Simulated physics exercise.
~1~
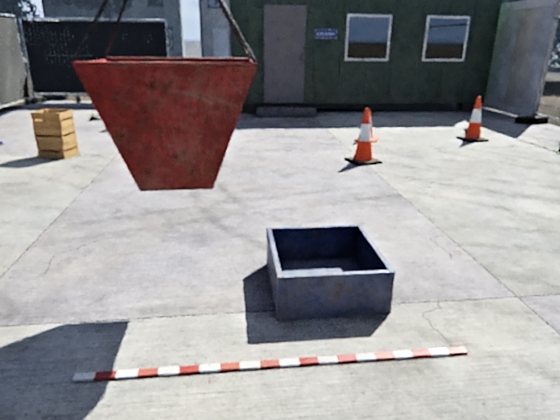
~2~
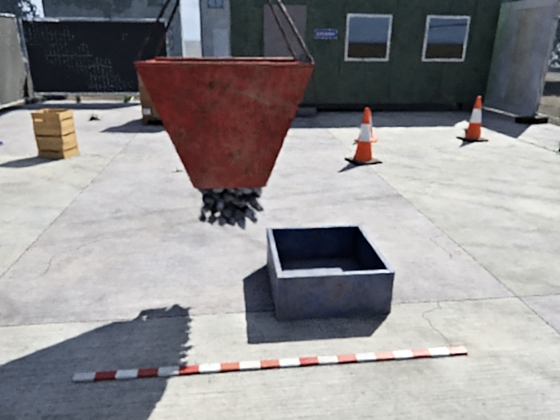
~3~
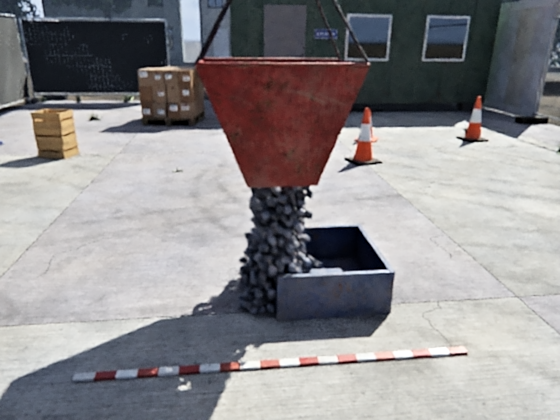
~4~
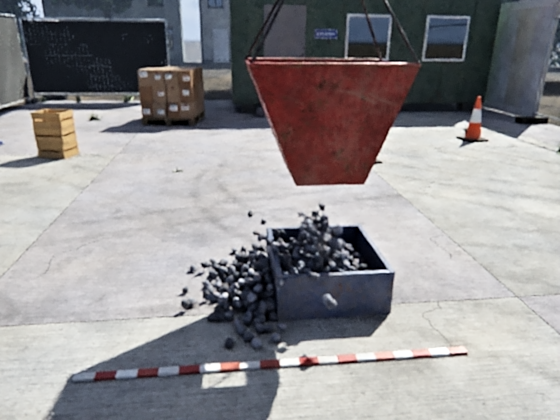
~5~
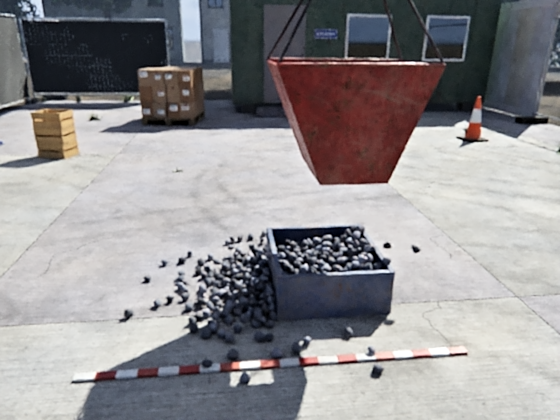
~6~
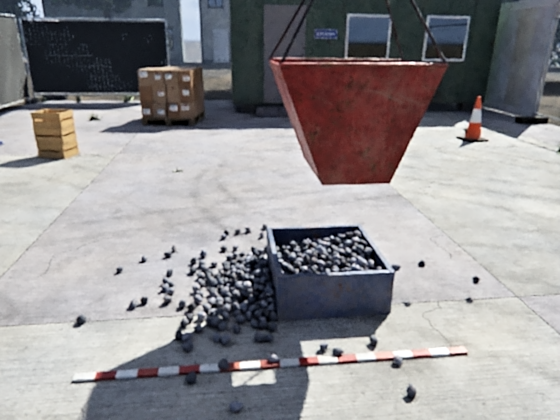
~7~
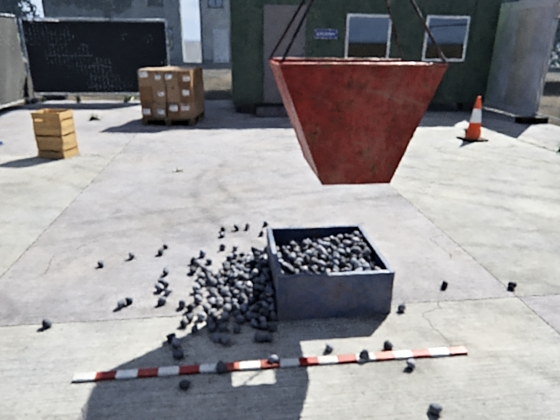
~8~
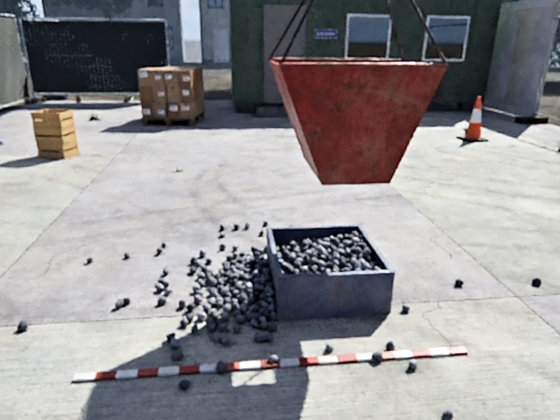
In a concrete yard, a moving red skip drops dark stones into and around a bin.
